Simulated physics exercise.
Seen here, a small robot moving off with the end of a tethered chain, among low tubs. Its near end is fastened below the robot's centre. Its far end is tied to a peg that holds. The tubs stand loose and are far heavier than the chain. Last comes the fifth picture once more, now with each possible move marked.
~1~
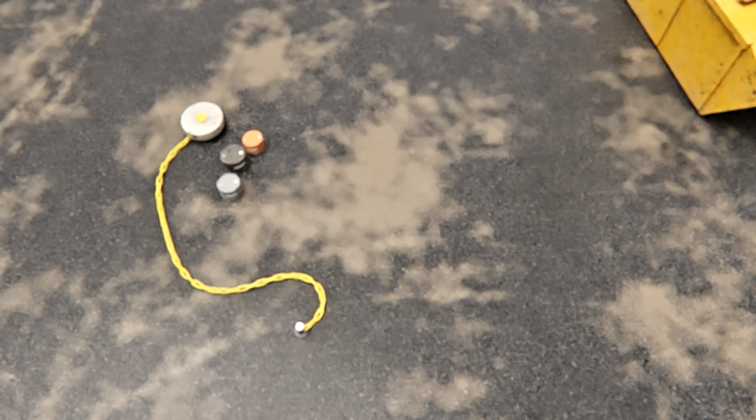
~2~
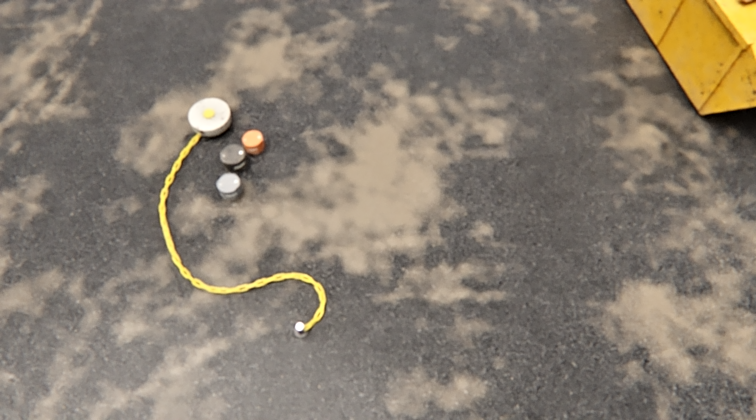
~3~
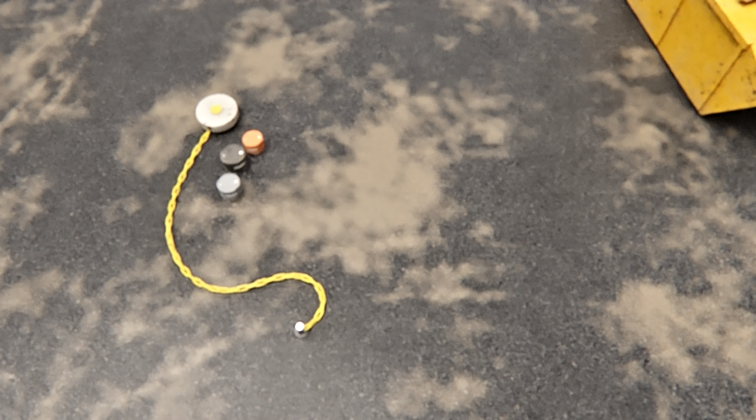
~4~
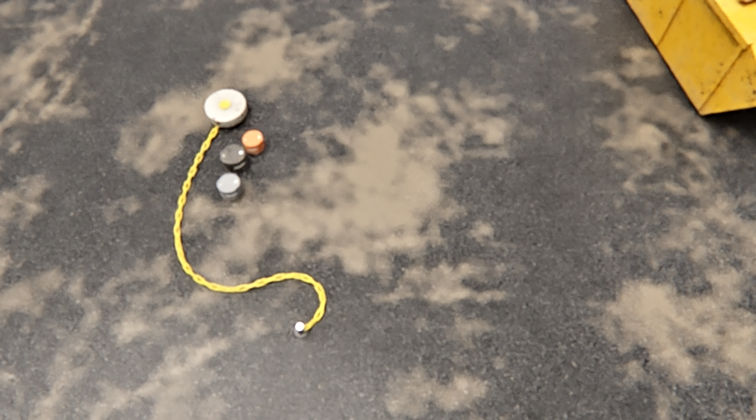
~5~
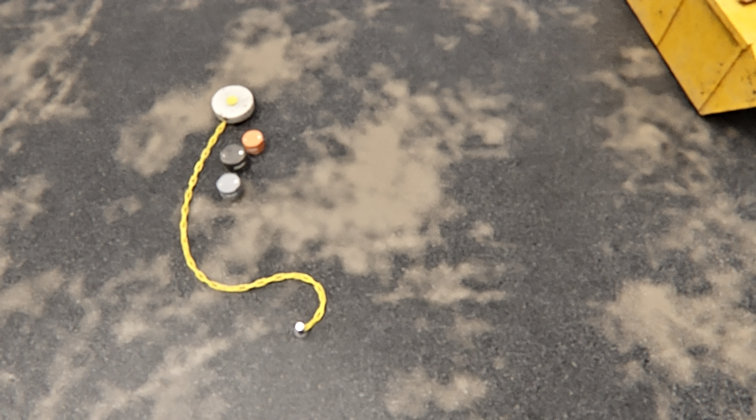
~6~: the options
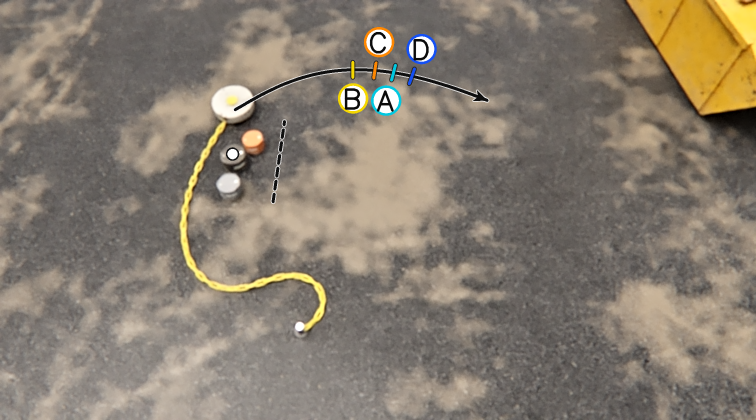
At first, a round white robot with a yellow centre sits beside grey, black and orange tubs, a twisted yellow chain curving from it to a small peg. The robot then moves slightly up and to the right, drawing the chain's upper part rightward while the tubs stay still.
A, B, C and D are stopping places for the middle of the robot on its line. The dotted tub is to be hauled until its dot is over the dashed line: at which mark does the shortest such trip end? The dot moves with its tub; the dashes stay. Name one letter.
As far as tick D.
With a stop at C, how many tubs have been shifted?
Three.
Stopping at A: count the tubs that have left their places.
Three.
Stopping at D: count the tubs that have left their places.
Three.
On the marked copy, A at (393, 73); B at (353, 70); C at (375, 71); D at (412, 76); the dashed line at (279, 160); the route from (235, 110) via (359, 70) to (487, 100); the white dot at (233, 154).
Taking D. A third of the way, robot (292, 76); black tub (234, 158).
Two thirds of the way, robot (357, 65); black tub (248, 161); orange tub (259, 145); grey tub (250, 181).
When it is over, robot (412, 72); black tub (283, 165); orange tub (296, 150); grey tub (277, 185); the dot on the black tub is over the dashed line.
As for the rest, A leaves the dotted tub short, at (273, 163); B leaves the dotted tub short, at (246, 161); C leaves the dotted tub short, at (262, 162).
